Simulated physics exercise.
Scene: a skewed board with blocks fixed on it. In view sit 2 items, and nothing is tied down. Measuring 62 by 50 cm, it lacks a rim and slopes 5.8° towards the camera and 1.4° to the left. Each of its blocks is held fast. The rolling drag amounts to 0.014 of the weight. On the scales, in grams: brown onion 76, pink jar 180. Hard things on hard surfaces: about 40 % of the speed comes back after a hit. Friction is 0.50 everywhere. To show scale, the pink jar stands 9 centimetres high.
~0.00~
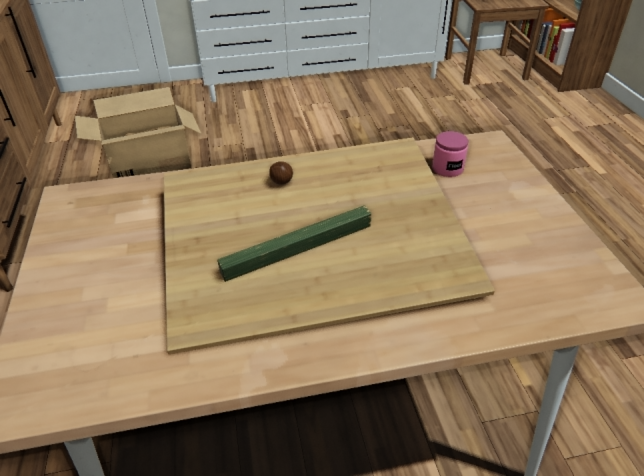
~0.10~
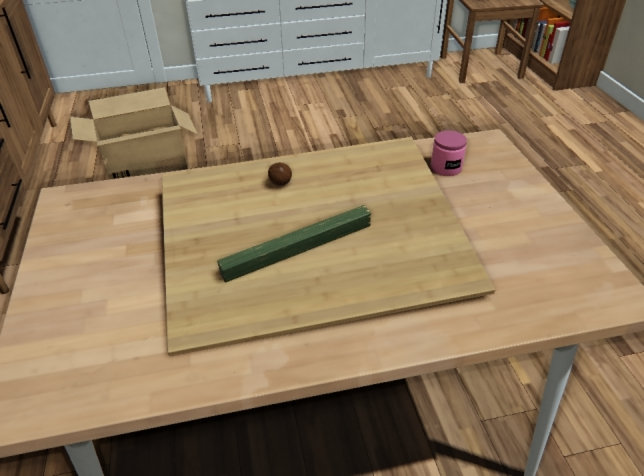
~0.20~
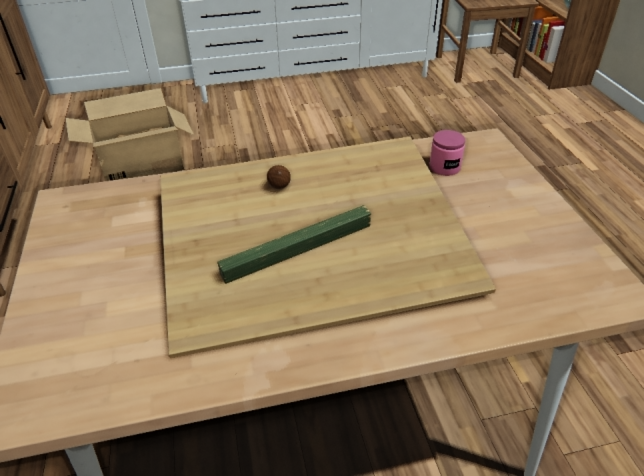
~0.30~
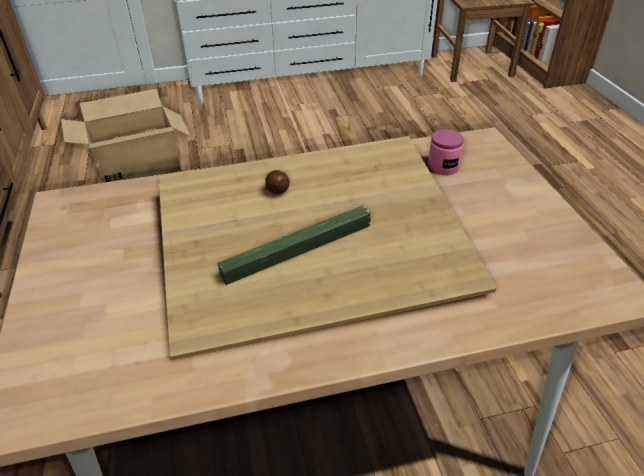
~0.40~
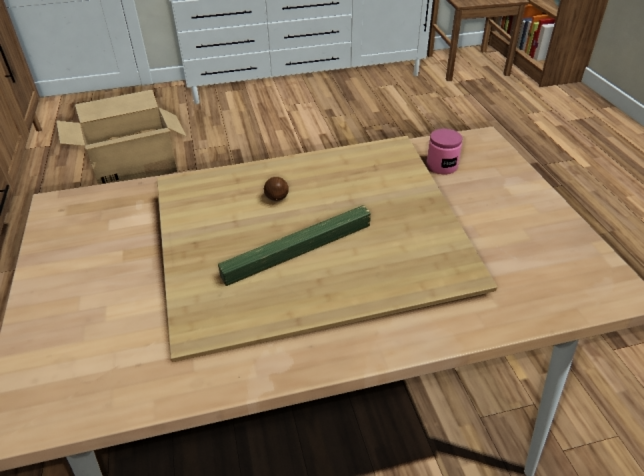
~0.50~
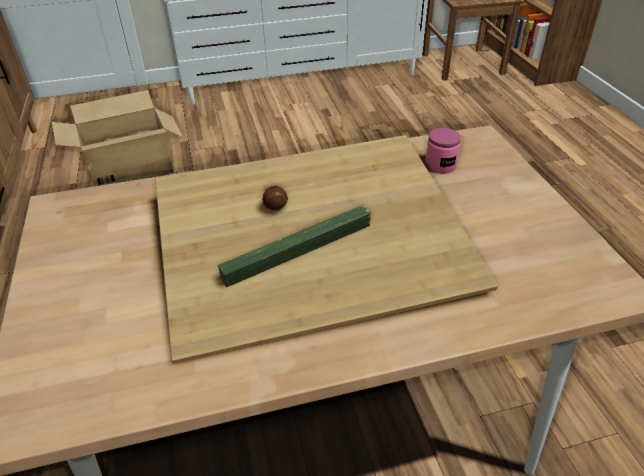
On a wooden board on a table, a brown ball rolls slowly toward a green bar.
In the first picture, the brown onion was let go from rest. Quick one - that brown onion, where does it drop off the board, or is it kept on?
It is off the left.
Around 1.10 s, 21 cm of board to the near edge; brown onion near (242, 247).
Around 1.90 s, it has gone over the left edge; brown onion near (154, 326).
Finally (2.3 s), it has gone over the left edge; pink jar still in place (within 8 cm).
